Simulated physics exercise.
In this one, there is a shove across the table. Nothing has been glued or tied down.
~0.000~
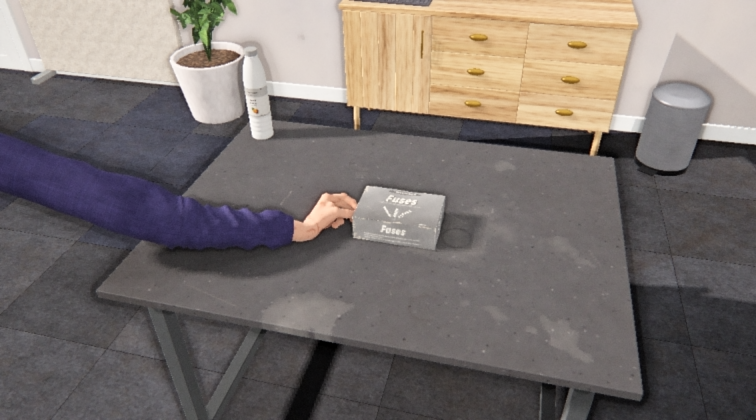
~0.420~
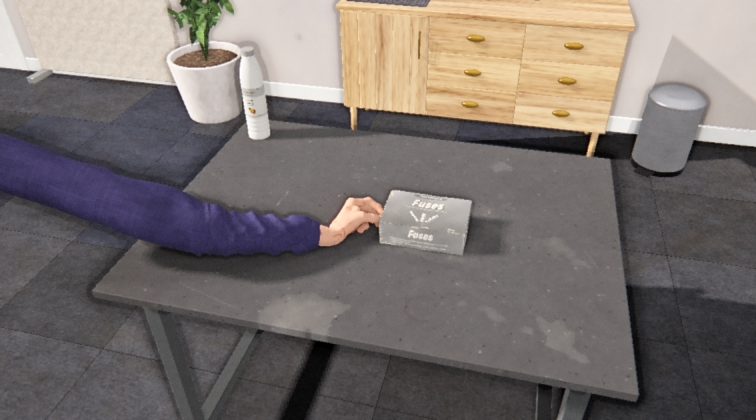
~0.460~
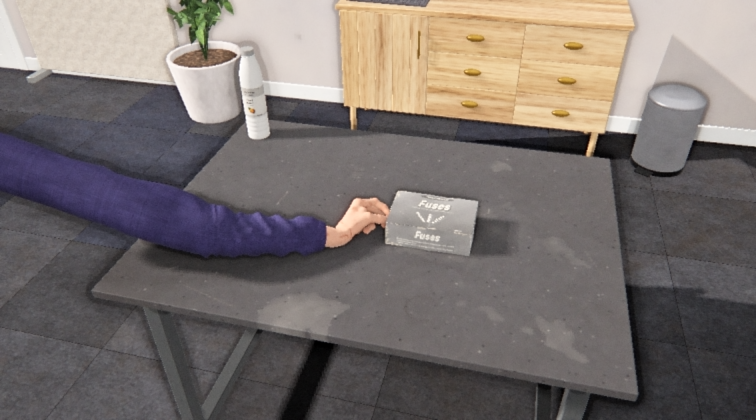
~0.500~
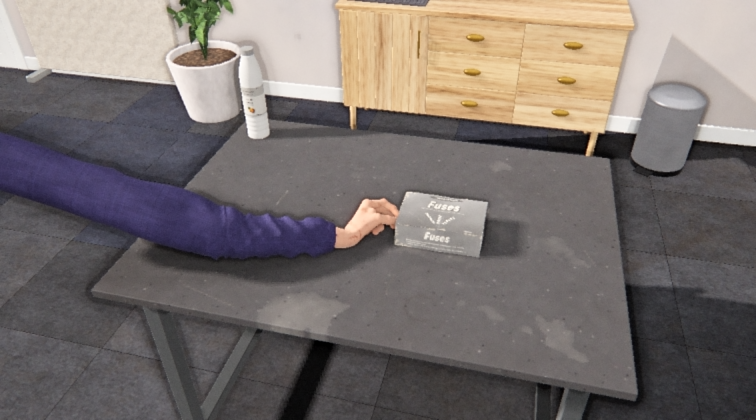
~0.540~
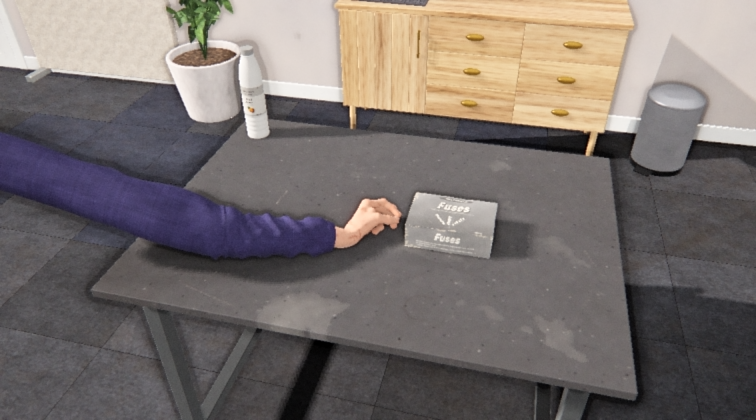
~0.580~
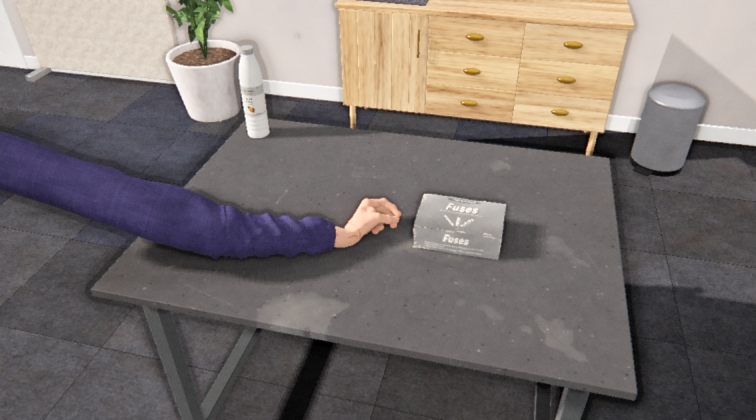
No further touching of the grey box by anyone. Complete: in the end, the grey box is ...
... on the table.
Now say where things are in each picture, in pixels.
Under the hand; grey box (400, 217), in the first picture.
Under the hand; grey box (426, 222), in the second picture.
Under the hand; grey box (432, 222), in the third picture.
Grey box (442, 223), in the fourth picture.
Grey box (452, 224) shifted a little, in the fifth picture.
Grey box (460, 226) shifted a little, in the sixth picture.
After 0.68 s, grey box shifted a little near (472, 227).
After 1.08 s, grey box shifted a little near (474, 227).
In the end (1.5 s), moved from the start, grey box. At the end, from the last picture's camera, grey box near (474, 228).
